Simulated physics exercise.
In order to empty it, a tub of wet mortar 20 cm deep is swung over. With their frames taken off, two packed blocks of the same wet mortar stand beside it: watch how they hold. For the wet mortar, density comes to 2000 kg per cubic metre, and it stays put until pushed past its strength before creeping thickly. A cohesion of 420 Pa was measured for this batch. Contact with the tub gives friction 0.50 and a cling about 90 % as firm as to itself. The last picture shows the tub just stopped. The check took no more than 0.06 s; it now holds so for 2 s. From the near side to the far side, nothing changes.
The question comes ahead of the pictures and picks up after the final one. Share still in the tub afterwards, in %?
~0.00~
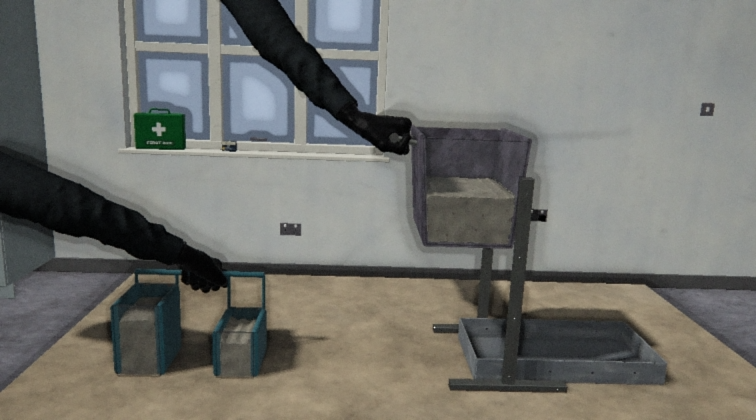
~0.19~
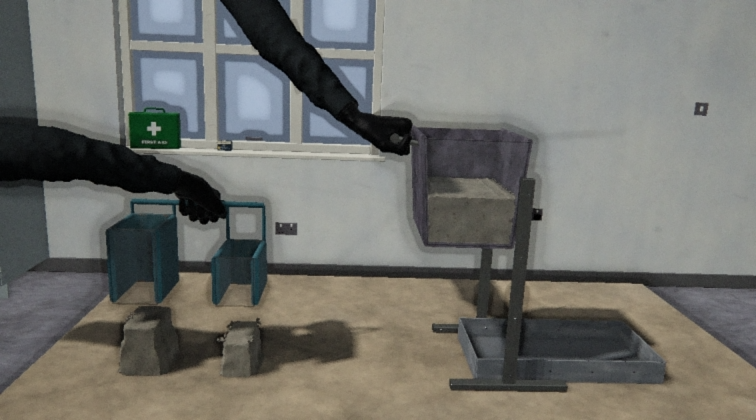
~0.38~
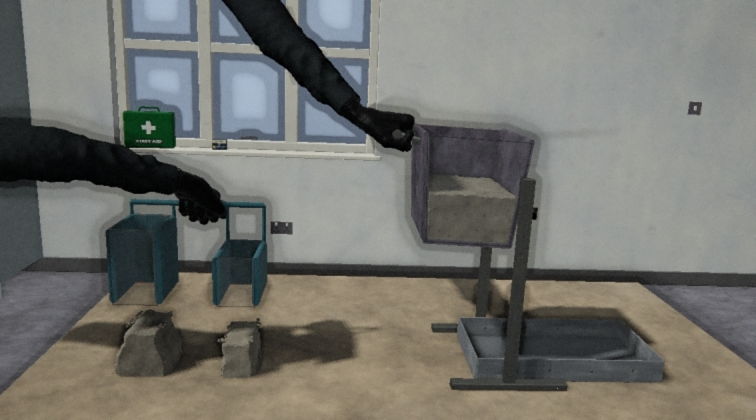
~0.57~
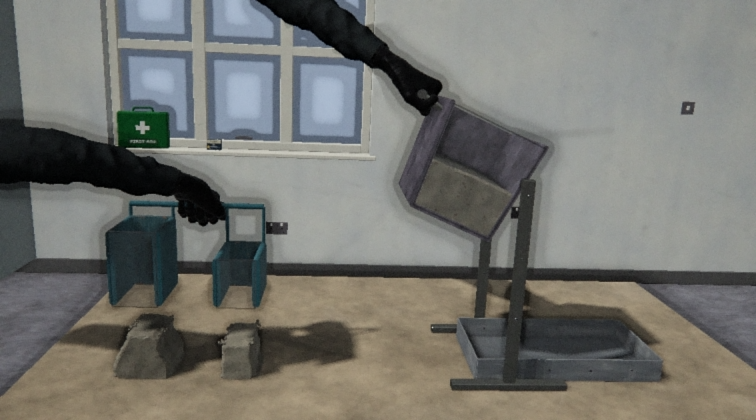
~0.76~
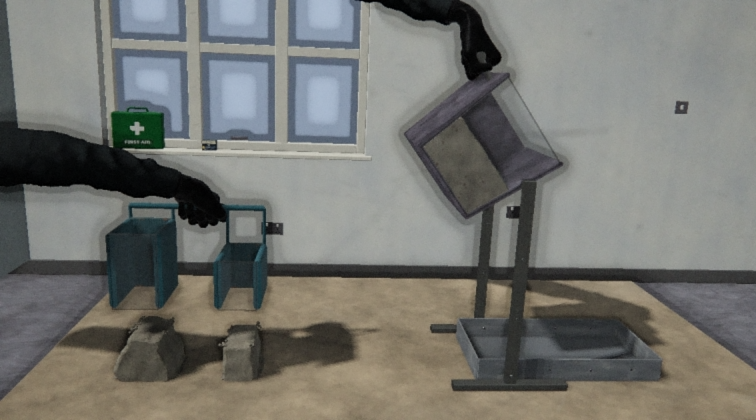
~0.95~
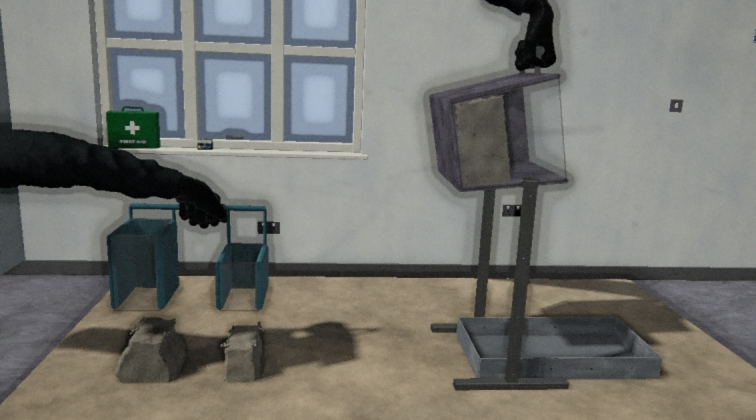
100 %.
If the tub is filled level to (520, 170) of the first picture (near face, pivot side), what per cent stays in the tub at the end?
100 %.
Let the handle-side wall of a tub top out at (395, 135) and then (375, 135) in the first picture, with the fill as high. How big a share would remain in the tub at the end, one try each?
In that order: 100 %, 80 %.
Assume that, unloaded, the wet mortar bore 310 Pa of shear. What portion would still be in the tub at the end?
Around 100 per cent.
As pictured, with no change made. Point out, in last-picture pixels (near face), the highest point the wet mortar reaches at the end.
The highest point is near (491, 123) in the last picture.
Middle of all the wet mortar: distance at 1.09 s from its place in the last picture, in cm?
Around 2 centimetres.
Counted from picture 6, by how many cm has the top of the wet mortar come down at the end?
The top ends up some 5 cm below its level in the last picture.
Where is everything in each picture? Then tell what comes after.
The first picture shows handle-side rim at (425, 137), tilt 0 degrees; crest of the wet mortar at (499, 197); block heights 13 cm, 8.1 cm (left to right).
The second picture shows handle-side rim at (427, 138), tilt 0 degrees; crest of the wet mortar at (499, 197); block heights 11 cm, 8.0 cm (left to right).
The third picture shows handle-side rim at (429, 134), tilt 2 degrees; crest of the wet mortar at (437, 193); block heights 10.0 cm, 8.0 cm (left to right).
The fourth picture shows handle-side rim at (456, 103), tilt 23 degrees; crest of the wet mortar at (434, 161); block heights 9.7 cm, 8.0 cm (left to right).
The fifth picture shows handle-side rim at (509, 78), tilt 54 degrees; crest of the wet mortar at (460, 119); block heights 9.6 cm, 8.0 cm (left to right).
The sixth picture shows handle-side rim at (559, 79), tilt 79 degrees; crest of the wet mortar at (500, 97); block heights 9.6 cm, 8.0 cm (left to right).
After 1.09 s, the tub is at 79 degrees and holds 100 %.
After 1.26 s, the tub is at 79 degrees and holds 100 %.
After 1.43 s, the tub is at 79 degrees and holds 100 %.
After 1.60 s, the tub is at 79 degrees and holds 100 %.
After 2.95 s, the tub is at 79 degrees and holds 100 %.
